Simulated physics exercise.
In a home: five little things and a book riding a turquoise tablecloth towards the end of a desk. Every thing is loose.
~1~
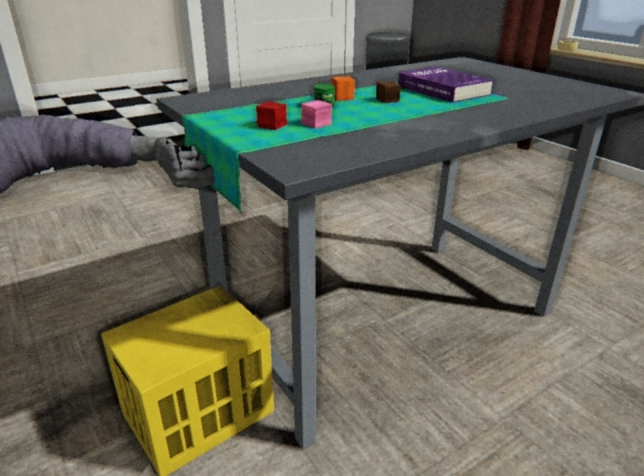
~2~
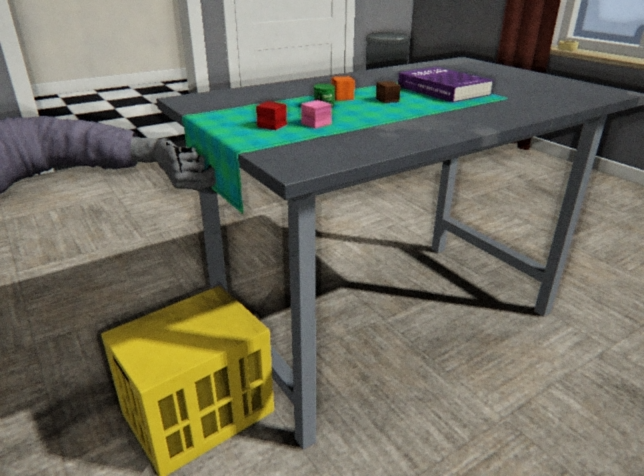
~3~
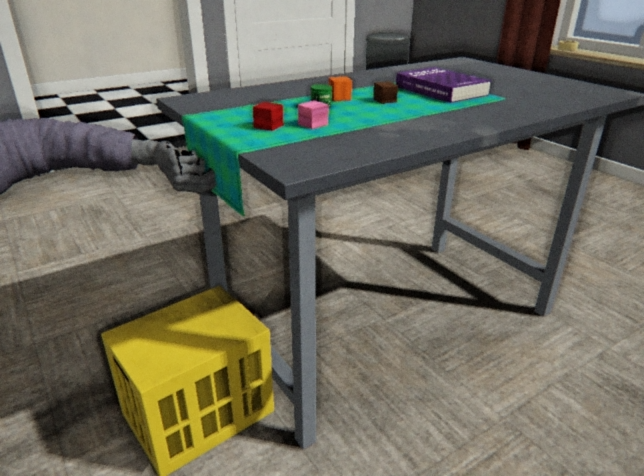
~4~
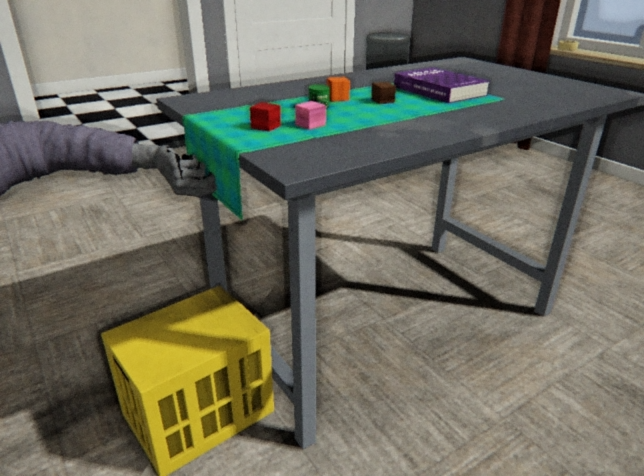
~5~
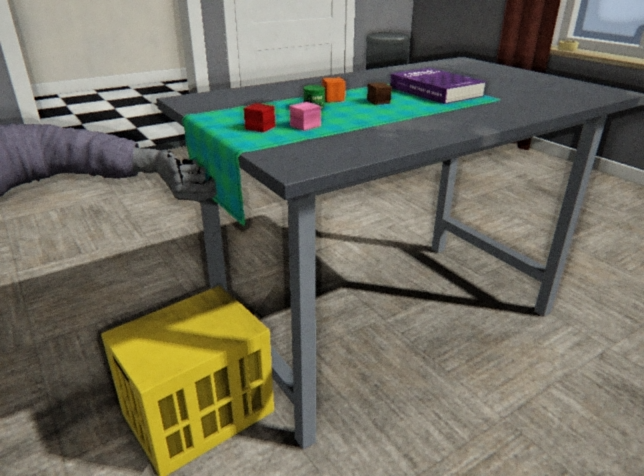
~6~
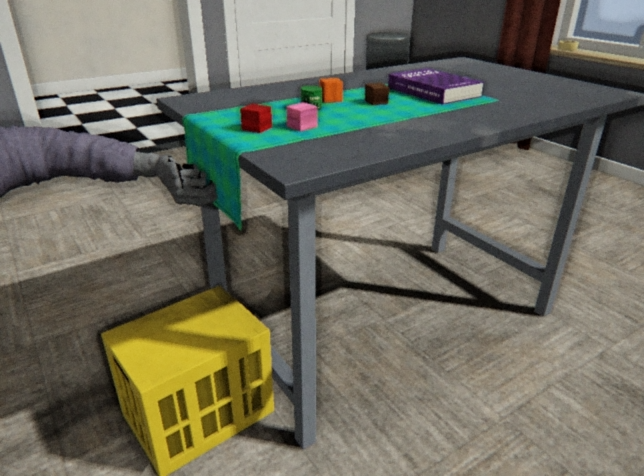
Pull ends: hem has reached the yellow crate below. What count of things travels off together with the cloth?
A count of three.
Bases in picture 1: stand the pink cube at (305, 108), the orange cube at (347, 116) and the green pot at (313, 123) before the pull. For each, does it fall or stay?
Briefly: Pink cube drops; orange cube drops; green pot drops.
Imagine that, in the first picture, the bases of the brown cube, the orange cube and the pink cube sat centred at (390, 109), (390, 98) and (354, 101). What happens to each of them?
The brown cube remains up, the orange cube keeps its place on top, the pink cube survives.
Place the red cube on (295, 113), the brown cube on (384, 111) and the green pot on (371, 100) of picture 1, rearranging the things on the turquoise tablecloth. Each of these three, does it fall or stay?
The red cube is lost, the brown cube stays aboard, the green pot stays aboard.
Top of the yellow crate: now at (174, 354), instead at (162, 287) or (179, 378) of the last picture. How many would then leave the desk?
You'd get 1 and then 4.
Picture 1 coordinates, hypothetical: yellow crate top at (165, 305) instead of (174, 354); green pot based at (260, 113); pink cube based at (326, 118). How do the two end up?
Green pot is gone, pink cube stays.
Soon after, hem near (219, 265); red cube gone.
After that, hem near (222, 304); red cube and pink cube gone.
In the end, hem on the crate; red cube, pink cube and green pot gone. It carries off three.
